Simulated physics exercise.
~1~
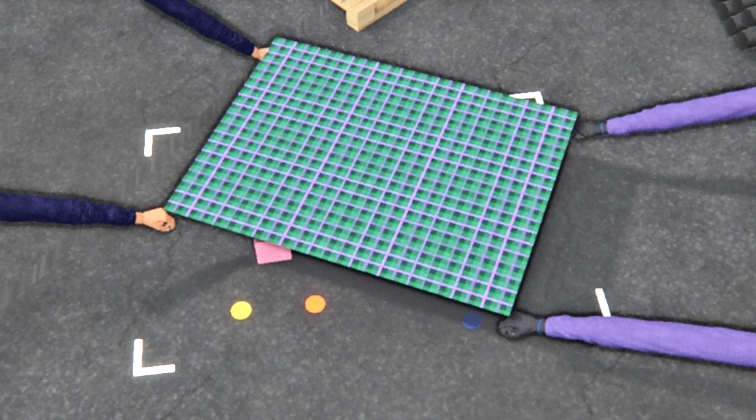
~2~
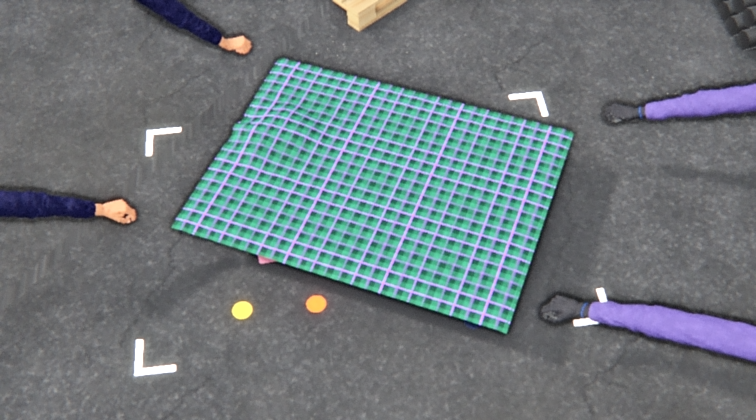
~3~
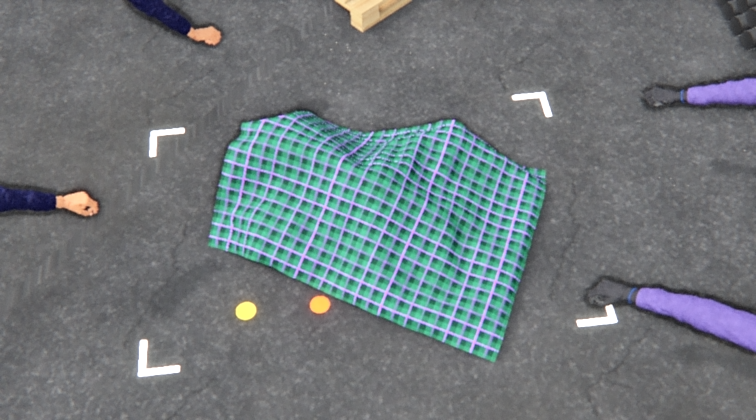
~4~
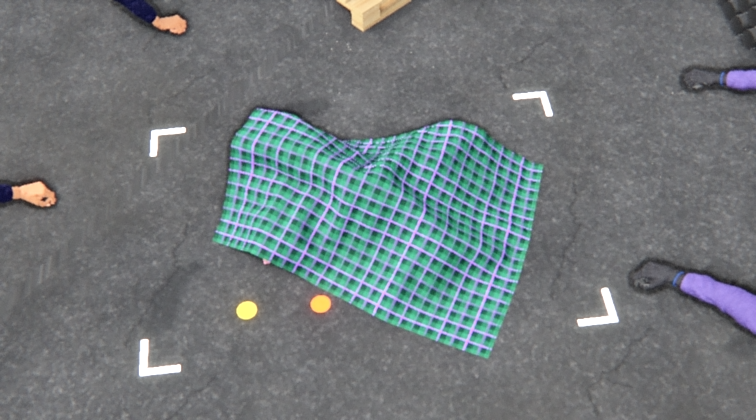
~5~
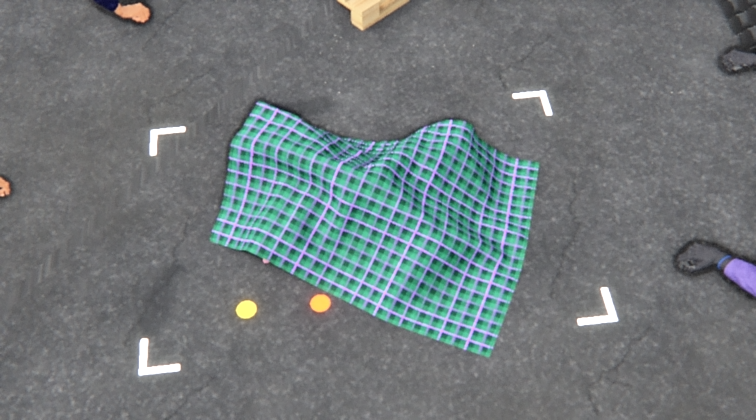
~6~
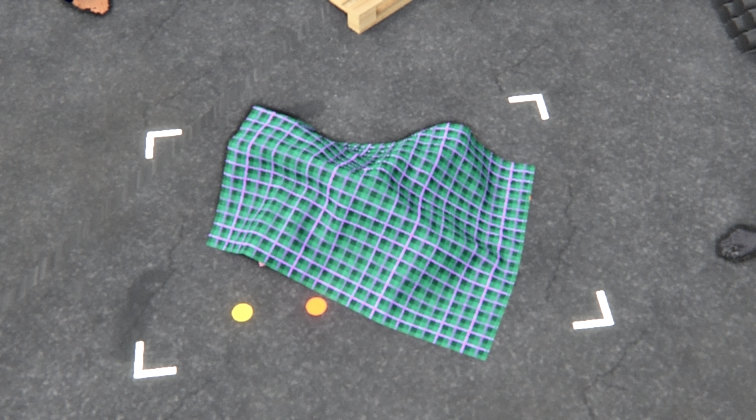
On a dark site floor with white corner marks, four hands at the corners of a green plaid blanket let go and draw back as it drops and settles in rumpled folds, hiding a reddish coaster and a blue one while the yellow and orange lids stay in view.
